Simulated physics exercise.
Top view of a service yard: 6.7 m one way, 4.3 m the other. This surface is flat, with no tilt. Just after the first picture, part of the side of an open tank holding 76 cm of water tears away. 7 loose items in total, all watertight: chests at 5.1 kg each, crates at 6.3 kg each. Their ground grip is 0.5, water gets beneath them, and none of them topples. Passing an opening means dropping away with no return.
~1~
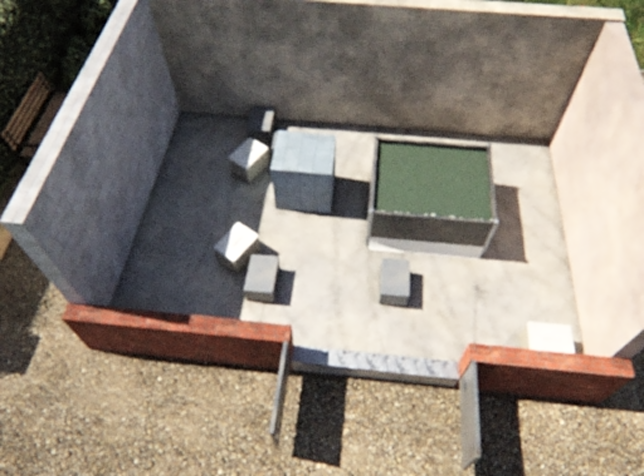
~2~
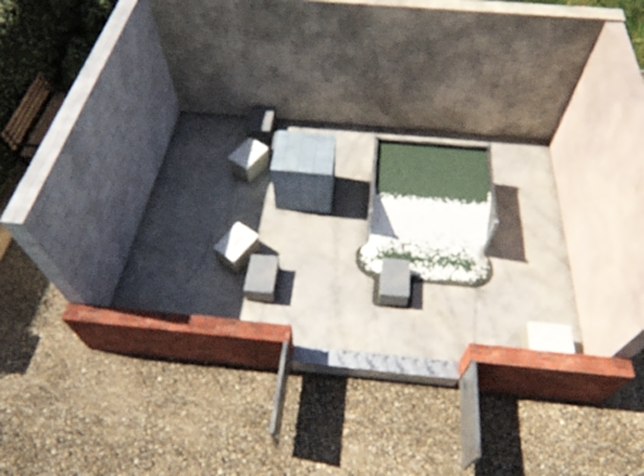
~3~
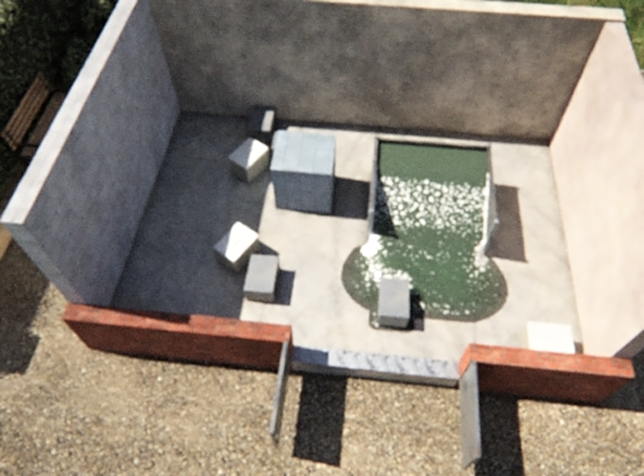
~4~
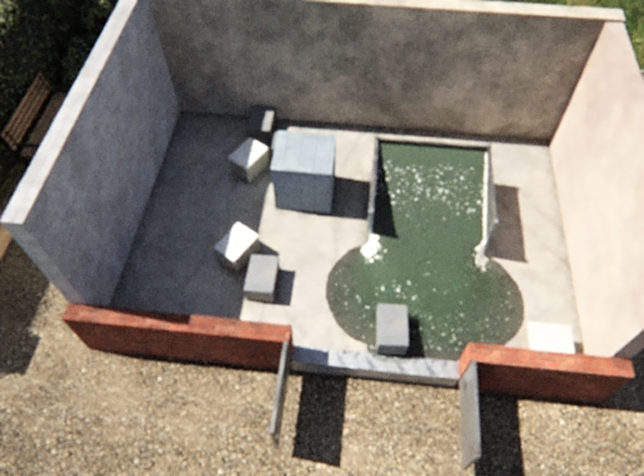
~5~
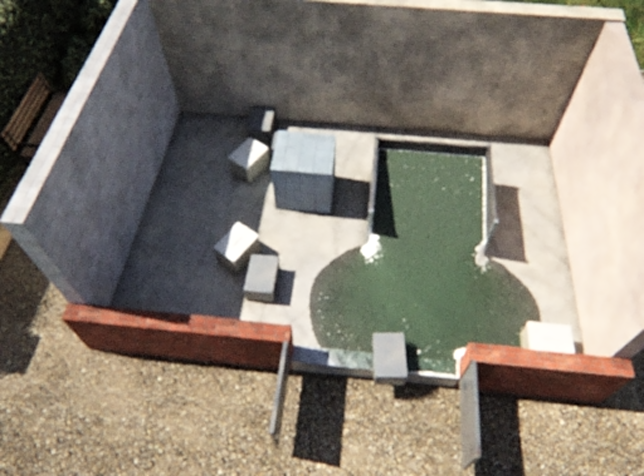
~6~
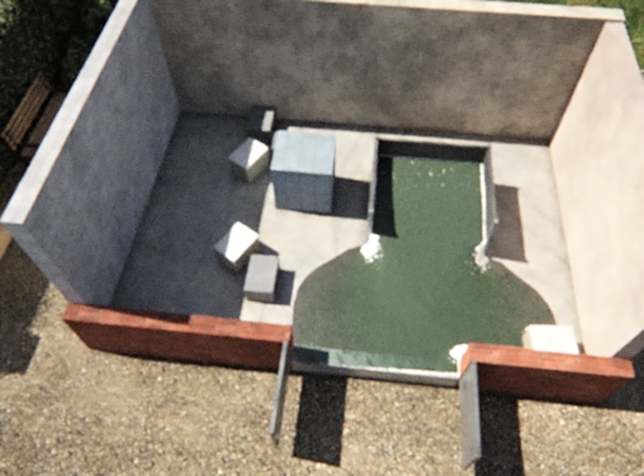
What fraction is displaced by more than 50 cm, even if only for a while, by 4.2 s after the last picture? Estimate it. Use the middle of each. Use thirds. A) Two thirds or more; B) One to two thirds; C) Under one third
C.
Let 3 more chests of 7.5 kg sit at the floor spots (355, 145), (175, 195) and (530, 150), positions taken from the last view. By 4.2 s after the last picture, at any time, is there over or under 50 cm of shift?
Well, in turn they are below that, below that and below that.
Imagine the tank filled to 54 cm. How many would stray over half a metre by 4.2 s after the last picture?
The answer would then be 2.
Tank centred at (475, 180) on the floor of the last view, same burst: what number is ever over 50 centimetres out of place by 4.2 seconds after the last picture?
That would give 4.
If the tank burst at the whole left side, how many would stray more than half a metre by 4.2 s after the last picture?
Result: 5.
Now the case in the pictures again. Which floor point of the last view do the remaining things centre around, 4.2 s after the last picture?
It sits at about (305, 186).
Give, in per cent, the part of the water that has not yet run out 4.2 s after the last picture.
Around 42 % of the water.
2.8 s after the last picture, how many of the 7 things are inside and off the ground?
Count: 1.
Then, 0.4 s after the last picture 1 of 7 are over 50 cm from their spots; 1 afloat.
Then, 1.5 s after the last picture 2 of 7 are over 50 cm from their spots; 1 afloat.
Then, 2.8 s after the last picture 2 of 7 are over 50 cm from their spots; 1 afloat.
Then, 4.2 s after the last picture 2 of 7 are over 50 cm from their spots, and 2 have been at some point; 1 afloat.
